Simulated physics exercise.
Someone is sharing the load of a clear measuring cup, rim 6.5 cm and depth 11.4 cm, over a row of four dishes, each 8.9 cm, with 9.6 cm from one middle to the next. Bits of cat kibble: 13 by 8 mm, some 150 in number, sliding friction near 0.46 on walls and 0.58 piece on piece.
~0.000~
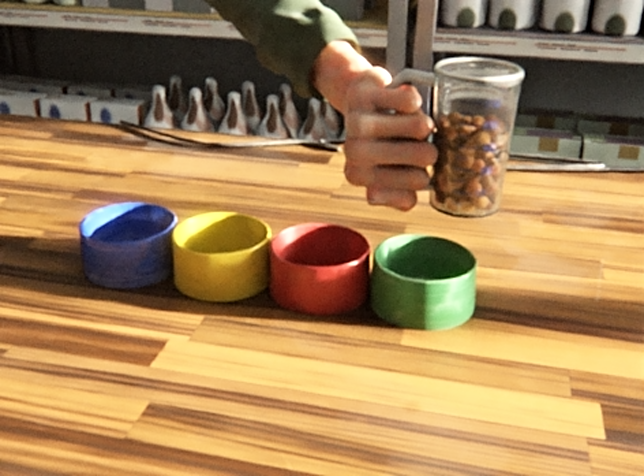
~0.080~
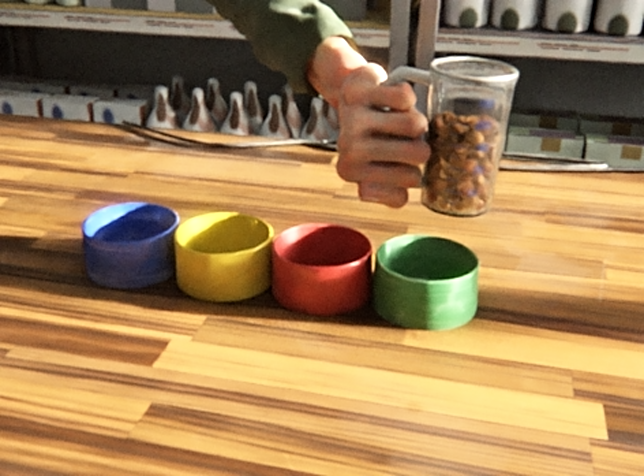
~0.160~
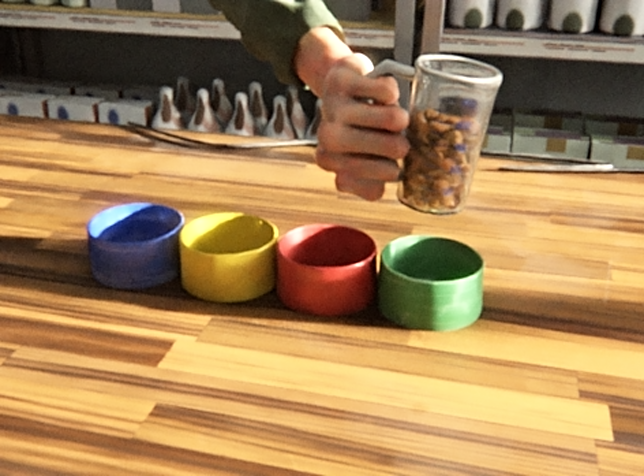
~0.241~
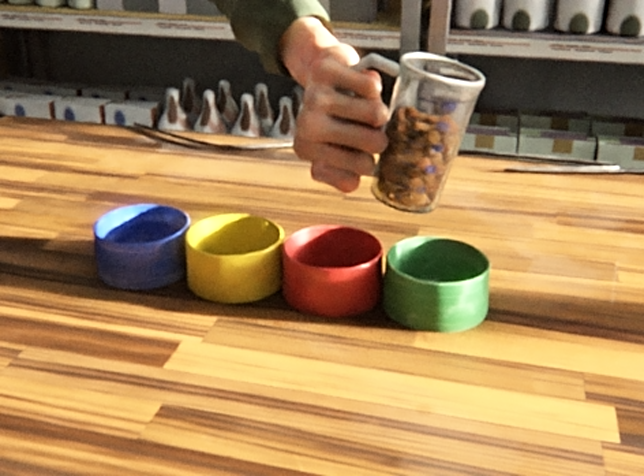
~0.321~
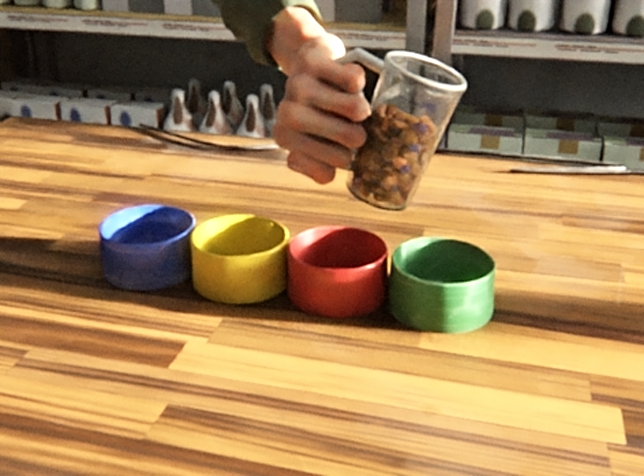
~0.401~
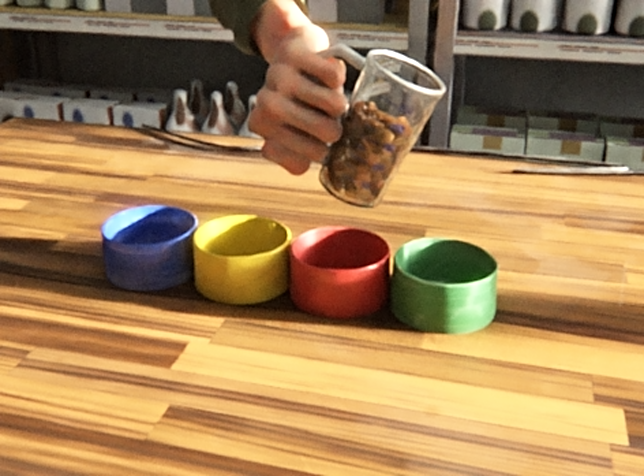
A hand in a dark green sleeve carries a clear, handled cup of brown kibble leftward above a wooden counter, seen from slightly above with shelves behind. Four round dishes stand in a row below, blue, yellow, red and green from left to right. The cup steadily tilts rightward as it travels, the pieces shifting inside, while the view drifts slightly left.
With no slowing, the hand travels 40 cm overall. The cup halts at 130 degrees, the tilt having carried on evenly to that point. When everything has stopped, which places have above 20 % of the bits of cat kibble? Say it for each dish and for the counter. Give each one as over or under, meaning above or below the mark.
Red: Under, blue: Over, green: Under, yellow: Under, counter: Under.
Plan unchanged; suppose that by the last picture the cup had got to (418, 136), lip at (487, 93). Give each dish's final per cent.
Then red 0, blue 70, green 0, and yellow 20.
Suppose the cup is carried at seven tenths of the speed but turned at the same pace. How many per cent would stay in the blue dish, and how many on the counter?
Shares - blue 100, counter 0.
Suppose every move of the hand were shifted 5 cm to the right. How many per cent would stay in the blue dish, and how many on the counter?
In that case blue 80, counter 10.
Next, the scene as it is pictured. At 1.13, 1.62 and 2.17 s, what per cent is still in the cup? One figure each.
In order, near 100 %, 100 % and 5 %.
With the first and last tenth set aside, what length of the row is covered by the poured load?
Some 5 centimetres.
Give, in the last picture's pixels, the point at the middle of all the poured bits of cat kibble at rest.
In the last view, approximately (150, 246).
Then, at 1.13 s, tilt 73 degrees; cup holds 100 %.
After 1.62 s, tilt 107 degrees; cup holds 100 %.
Then, at 2.17 s, tilt 130 degrees; cup holds 5 %, blue 95 %.
By 2.7 s all is still; red 0 %, blue 100 %, green 0 %, yellow 0 %, counter 0 %.
